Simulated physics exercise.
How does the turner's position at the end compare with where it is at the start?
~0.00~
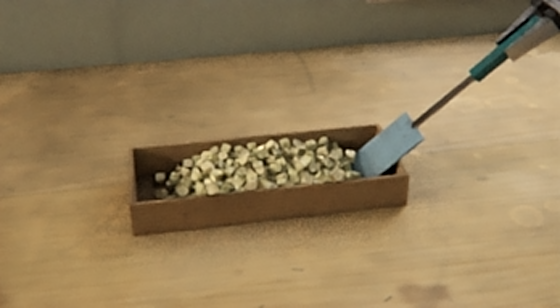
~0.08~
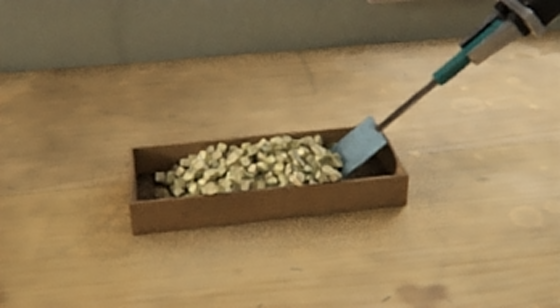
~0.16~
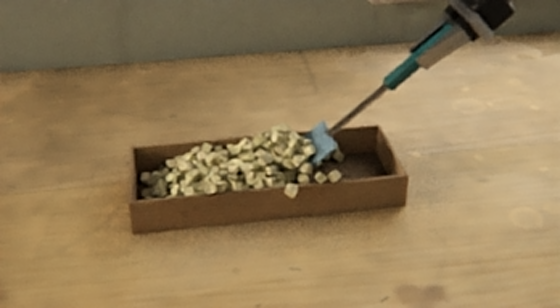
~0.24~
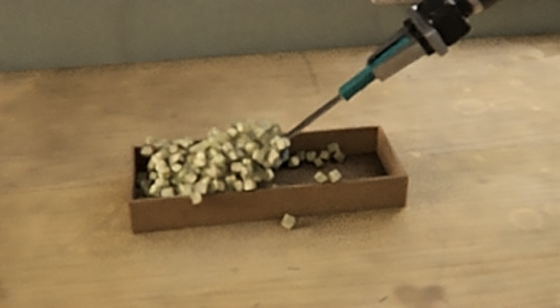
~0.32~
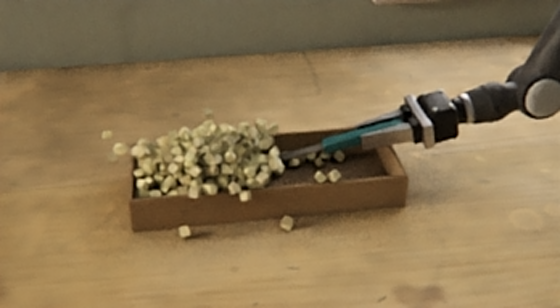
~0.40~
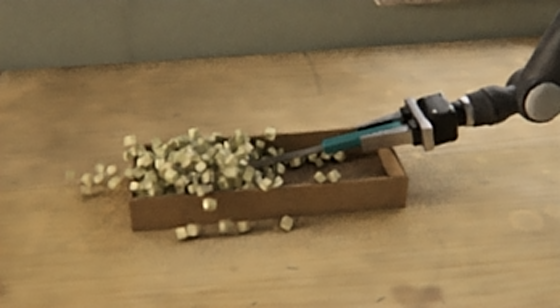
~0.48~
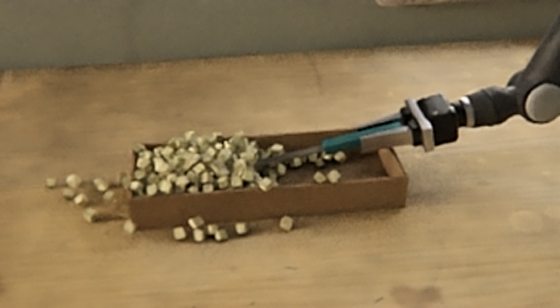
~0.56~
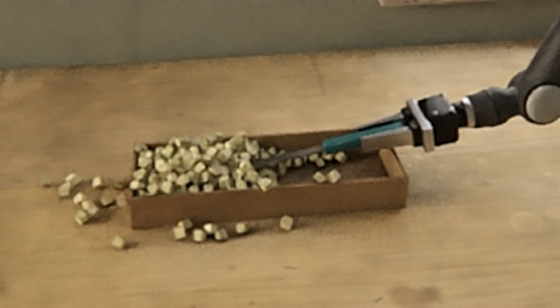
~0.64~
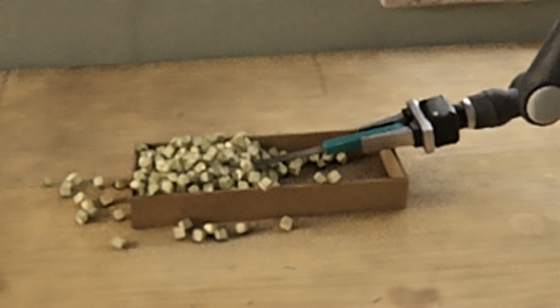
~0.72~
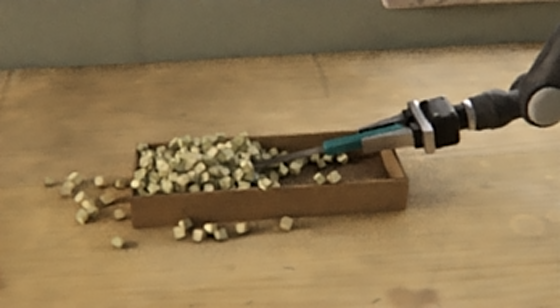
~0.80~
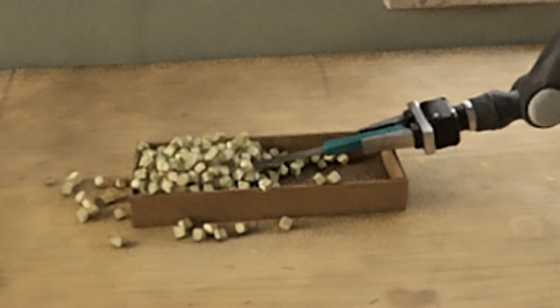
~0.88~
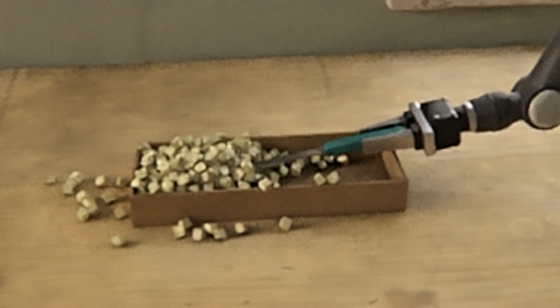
The turner starts at the upper right, angled down to the trough's right end, and finishes farther left and lower, lying at a shallower angle with its tip among the dice.
A robot arm pushes a turner leftward through vegetable dice, spilling some outside the trough.
